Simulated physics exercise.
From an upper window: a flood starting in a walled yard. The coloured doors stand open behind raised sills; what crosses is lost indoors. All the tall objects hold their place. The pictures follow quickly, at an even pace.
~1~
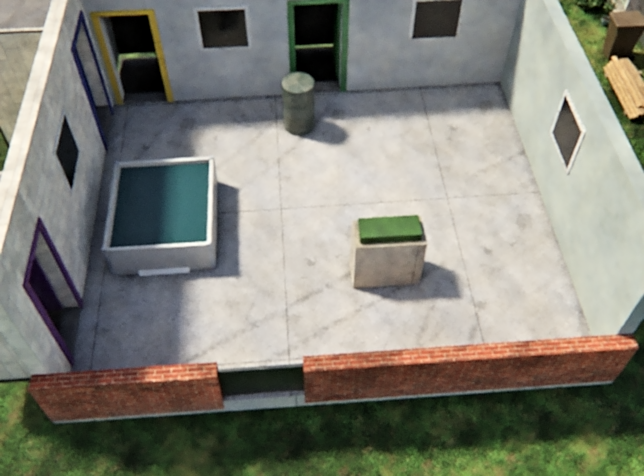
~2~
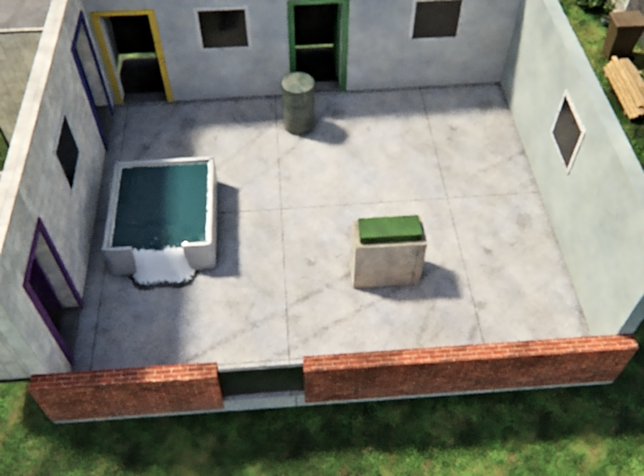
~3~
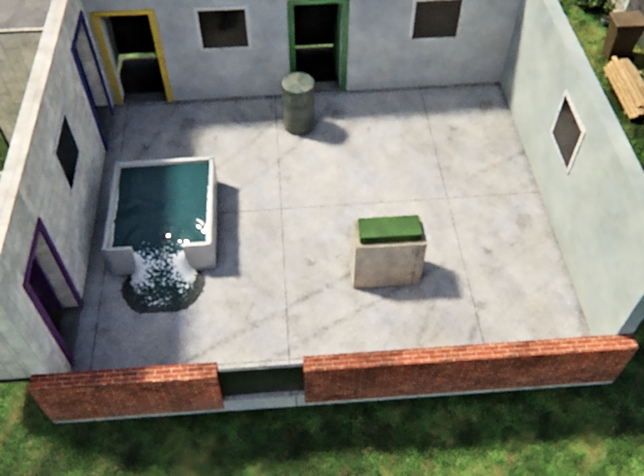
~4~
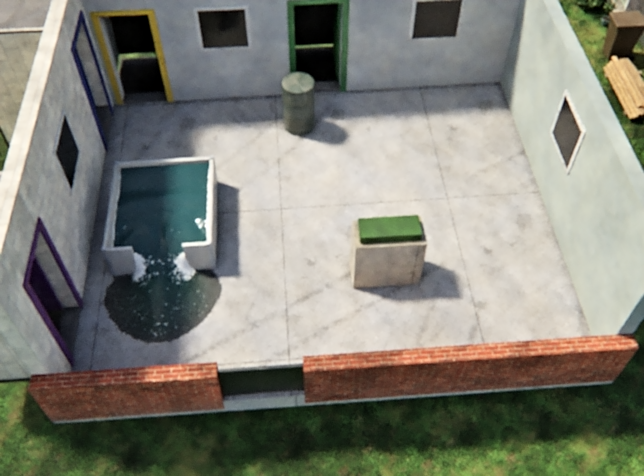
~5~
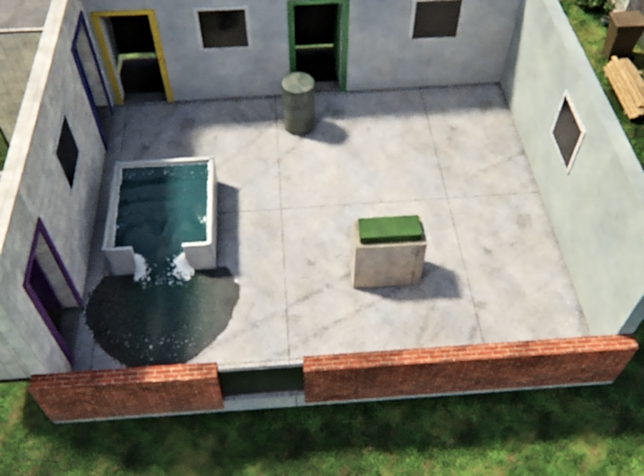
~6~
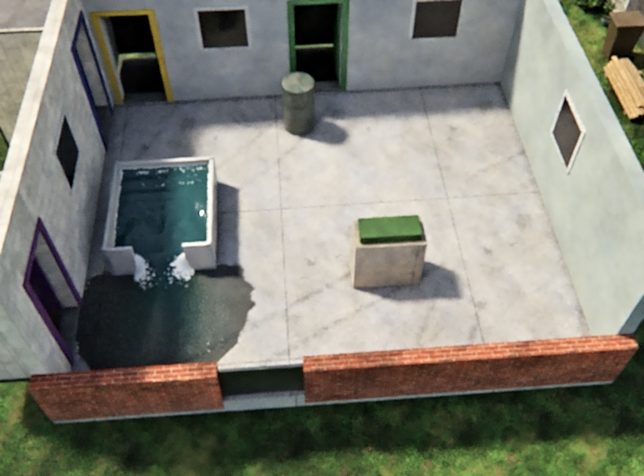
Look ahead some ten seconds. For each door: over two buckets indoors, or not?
The green door stays under that; the blue door stays under that; the purple door takes more than that; the yellow door stays under that.
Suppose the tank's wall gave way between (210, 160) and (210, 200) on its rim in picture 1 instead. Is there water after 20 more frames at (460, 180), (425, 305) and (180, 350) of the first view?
As listed: Wet, dry, not flooded.
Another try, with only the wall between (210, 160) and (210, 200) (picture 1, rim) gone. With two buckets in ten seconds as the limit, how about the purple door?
In short: The purple one is under.
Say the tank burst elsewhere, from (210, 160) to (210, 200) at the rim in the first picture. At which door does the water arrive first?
I say the one in green.
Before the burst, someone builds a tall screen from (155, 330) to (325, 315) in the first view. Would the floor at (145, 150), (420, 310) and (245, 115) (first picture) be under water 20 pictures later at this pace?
In that order: Clear, wet, clear.
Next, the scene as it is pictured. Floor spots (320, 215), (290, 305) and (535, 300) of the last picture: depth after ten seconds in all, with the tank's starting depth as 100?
In that order: 2, 4 and 8 per cent.
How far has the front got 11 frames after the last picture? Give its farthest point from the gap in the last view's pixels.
Roughly at (407, 372).
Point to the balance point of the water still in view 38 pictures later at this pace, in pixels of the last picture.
At about (243, 285).
A moment on, water covers 10 % of the floor; the green door not reached, the blue door not reached, the purple door wet at the sill, nothing in, the yellow door not reached.
Next, water covers 15 % of the floor; the green door not reached, the blue door not reached, the purple door under two buckets in, the yellow door not reached.
Then, water covers 30 % of the floor; the green door not reached, the blue door not reached, the purple door over two buckets in, the yellow door not reached.
Later, water covers 45 % of the floor; the green door not reached, the blue door wet at the sill, nothing in, the purple door far over two buckets in, the yellow door wet at the sill, nothing in.
In the end, water covers 75 % of the floor; the green door not reached, the blue door wet at the sill, nothing in, the purple door far over two buckets in, the yellow door under two buckets in.
